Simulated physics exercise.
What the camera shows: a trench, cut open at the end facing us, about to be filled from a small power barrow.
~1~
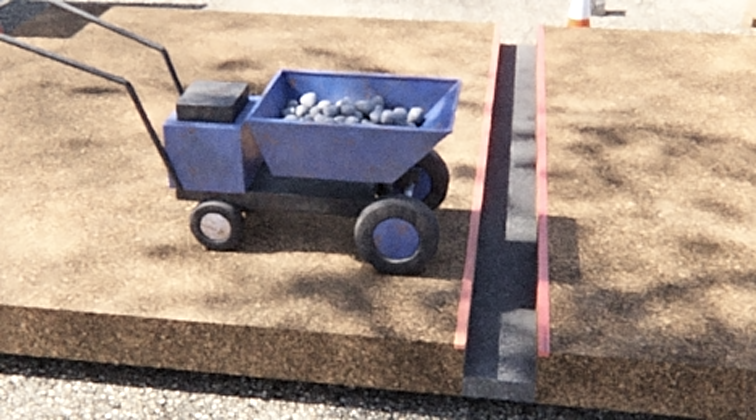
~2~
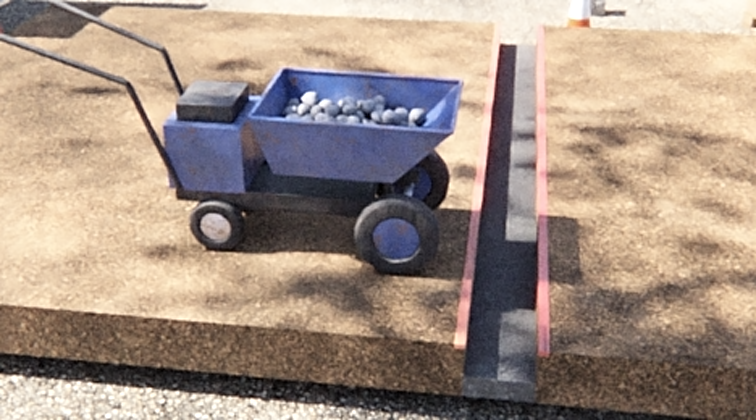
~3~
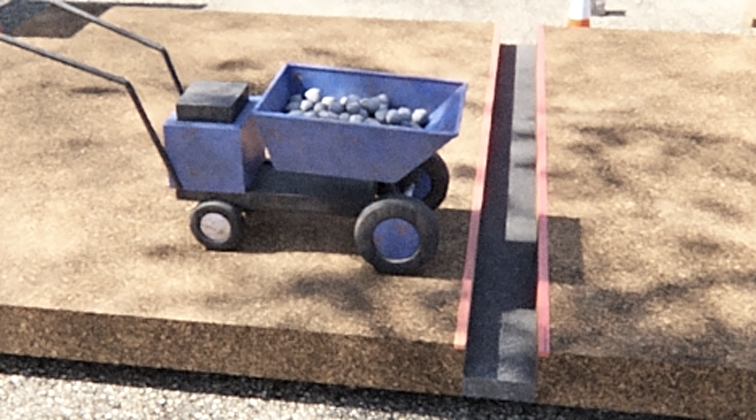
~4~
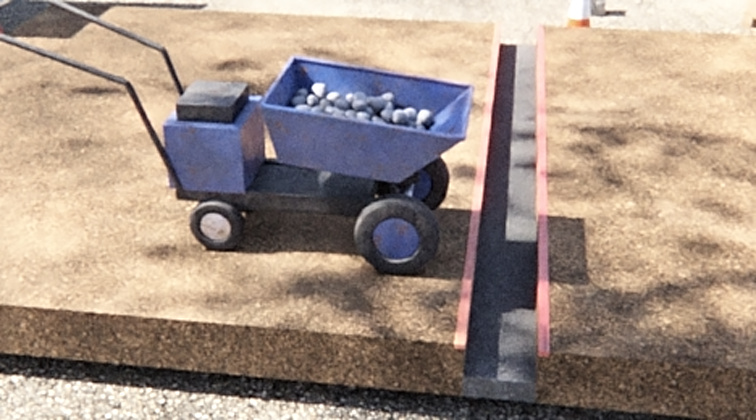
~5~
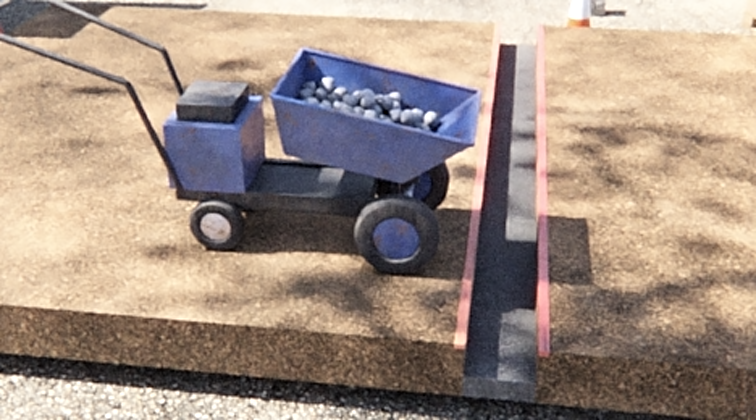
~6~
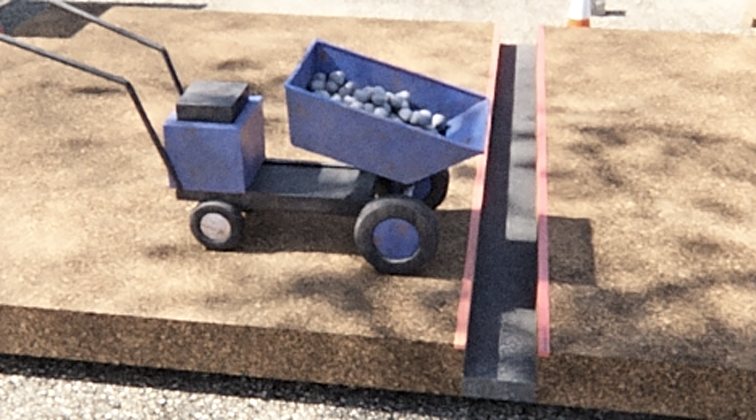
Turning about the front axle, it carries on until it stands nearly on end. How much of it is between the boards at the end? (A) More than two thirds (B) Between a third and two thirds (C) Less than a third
Answer: C.
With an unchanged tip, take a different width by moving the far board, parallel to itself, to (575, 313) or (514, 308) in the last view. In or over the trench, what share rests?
First some 70, then 0 per cent.
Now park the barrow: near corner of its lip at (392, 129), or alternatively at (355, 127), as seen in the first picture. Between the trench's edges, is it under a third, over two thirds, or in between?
At the first stop the answer is beyond two thirds, and at the second it is the middle third.
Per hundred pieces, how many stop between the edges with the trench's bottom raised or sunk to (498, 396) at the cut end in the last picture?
I'd put it at about 30 in a hundred.
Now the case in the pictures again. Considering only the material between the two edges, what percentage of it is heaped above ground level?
Roughly 15 %.
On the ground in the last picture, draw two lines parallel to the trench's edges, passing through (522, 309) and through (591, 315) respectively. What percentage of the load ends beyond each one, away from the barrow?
Estimate, first then second: 60 %, 20 %.
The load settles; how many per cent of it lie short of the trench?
I'd say near 0 per cent, give or take.
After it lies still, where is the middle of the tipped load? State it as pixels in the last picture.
I'd say the middle ends up at about (560, 249).
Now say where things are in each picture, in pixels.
The first picture shows lip of the skip (450, 132), level; top of the load (352, 124), round cobbles; first edge of the trench (465, 304); far edge (544, 310), the trench over half as wide as the skip, and about half as deep as wide.
The second picture shows lip of the skip (452, 133), level; top of the load (354, 123).
The third picture shows lip of the skip (456, 135), tipped barely; top of the load (354, 109).
The fourth picture shows lip of the skip (463, 139), tipped a little; top of the load (351, 119).
The fifth picture shows lip of the skip (472, 145), tipped a little; top of the load (341, 109).
The sixth picture shows lip of the skip (482, 152), tipped clearly; top of the load (335, 101); first edge of the trench (465, 304); far edge (544, 310).
Just after the last frame, skip tipped steeply; every one in the skip.
A moment on, skip tipped right over; almost all in the skip; just a few in or heaped over the trench; about a tenth beyond it.
Further on, skip tipped right over; roughly a quarter in the skip; roughly a quarter in or heaped over the trench; roughly half beyond it.
When it is over, skip tipped right over; roughly a quarter in the skip; roughly a quarter in or heaped over the trench; roughly half beyond it.
